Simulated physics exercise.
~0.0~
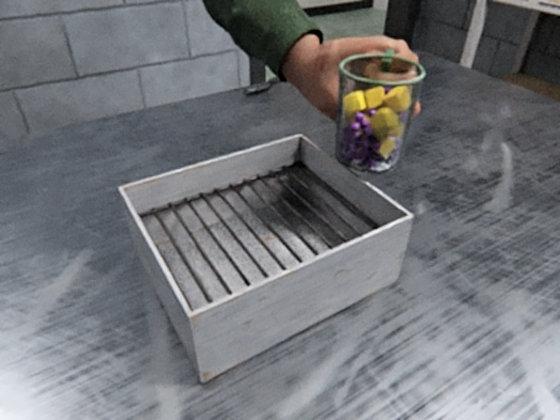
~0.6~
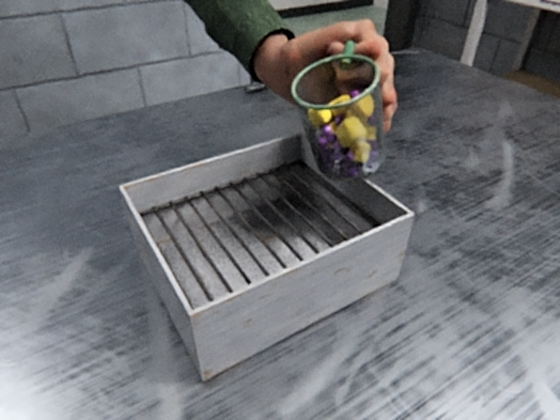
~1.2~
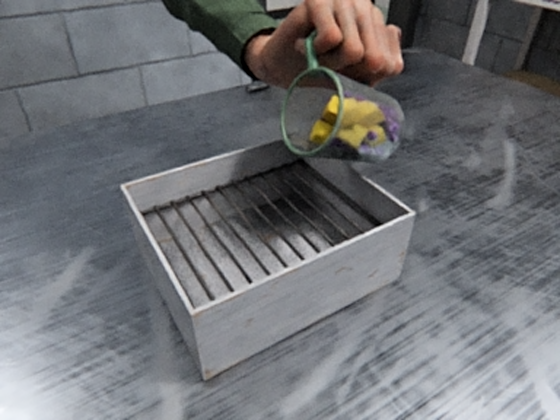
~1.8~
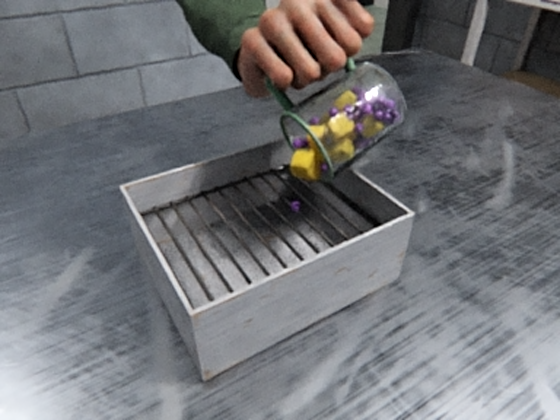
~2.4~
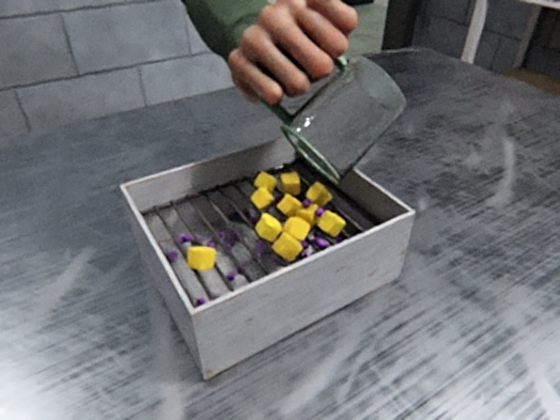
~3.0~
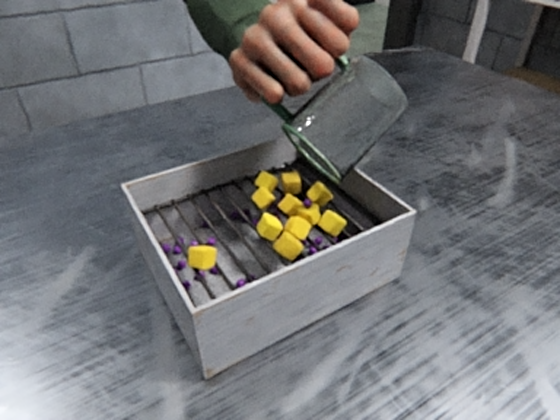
Hand tipping a clear cup over a wire-racked box, yellow cubes staying on the wires while most small purple pieces drop through.
